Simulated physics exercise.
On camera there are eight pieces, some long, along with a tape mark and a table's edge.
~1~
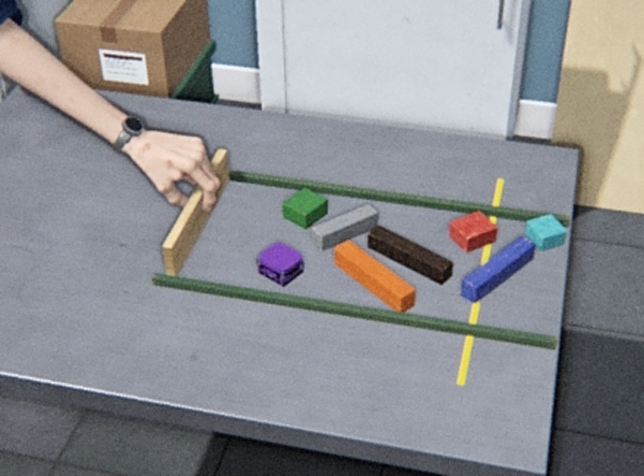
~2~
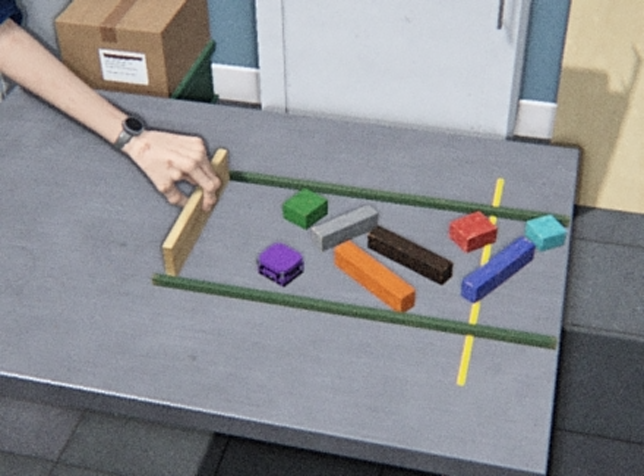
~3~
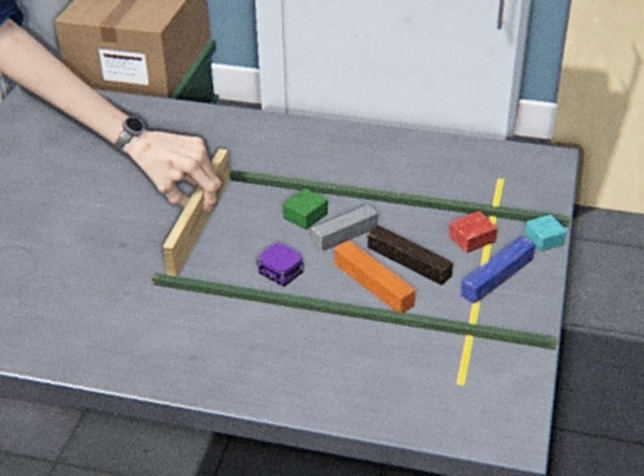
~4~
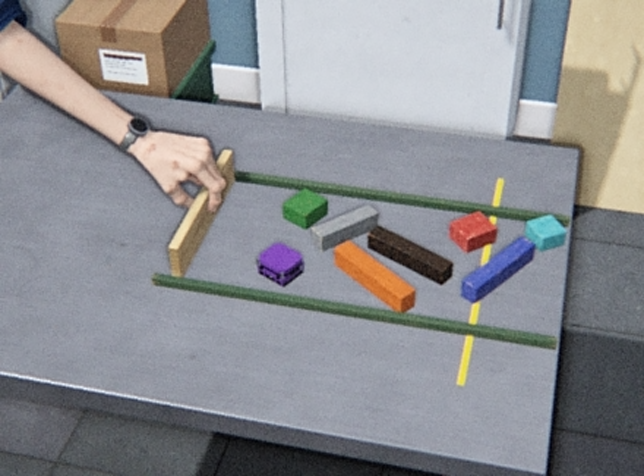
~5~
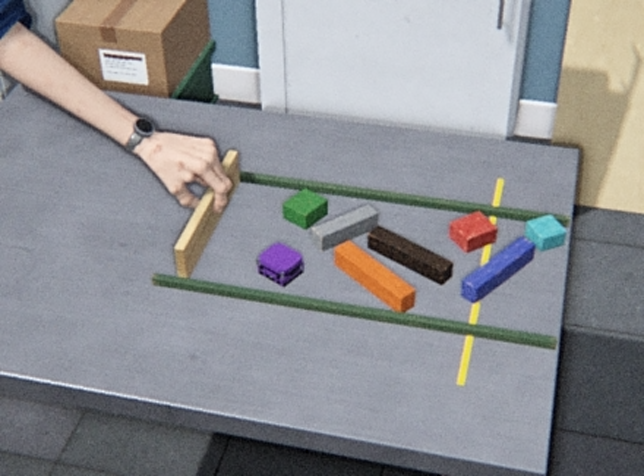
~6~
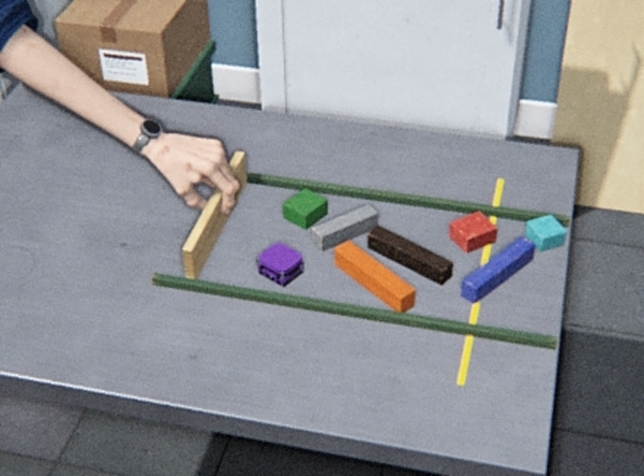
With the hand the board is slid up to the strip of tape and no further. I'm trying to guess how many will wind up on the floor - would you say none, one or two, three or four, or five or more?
Odds are the fallen group will hold just one or two.
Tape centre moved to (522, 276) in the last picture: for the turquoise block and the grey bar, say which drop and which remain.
Outcome - turquoise block topples off, grey bar is left in place.
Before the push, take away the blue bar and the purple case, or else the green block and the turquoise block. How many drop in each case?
Going first to second: 1 and 0.
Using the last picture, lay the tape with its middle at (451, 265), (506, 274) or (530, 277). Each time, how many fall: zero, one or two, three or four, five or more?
Place one: Zero; place two: Either three or four; place three: Five or over.
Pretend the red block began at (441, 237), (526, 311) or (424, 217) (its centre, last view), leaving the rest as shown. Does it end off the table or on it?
One place at a time, it keeps its place; then it goes down; then it keeps its place.
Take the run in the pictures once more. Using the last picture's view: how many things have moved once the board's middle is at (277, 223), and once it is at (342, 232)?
At that stage 2; at the next, 5.
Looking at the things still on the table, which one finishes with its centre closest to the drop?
Black bar.
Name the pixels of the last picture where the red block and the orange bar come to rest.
First object about (546, 232); second object about (526, 295).
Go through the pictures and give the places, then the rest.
In the first frame, turquoise block (546, 233); blue bar (499, 269); red block (473, 232); board (198, 211); tape (483, 270).
In the second frame, blue bar (499, 270); orange bar (374, 277).
In the third frame, red block (473, 232); board (199, 212).
In the fourth frame, turquoise block (546, 233); purple case (281, 265).
In the fifth frame, blue bar (499, 270); black bar (409, 255).
In the sixth frame, turquoise block (546, 233); blue bar (499, 270); red block (473, 232); board (217, 214); tape (483, 270).
A little later, none off yet; turquoise block at rest near (546, 233); blue bar at rest near (499, 270); red block at rest near (473, 232).
When it is over, the number that fall off is one or two; down, blue bar and turquoise block.
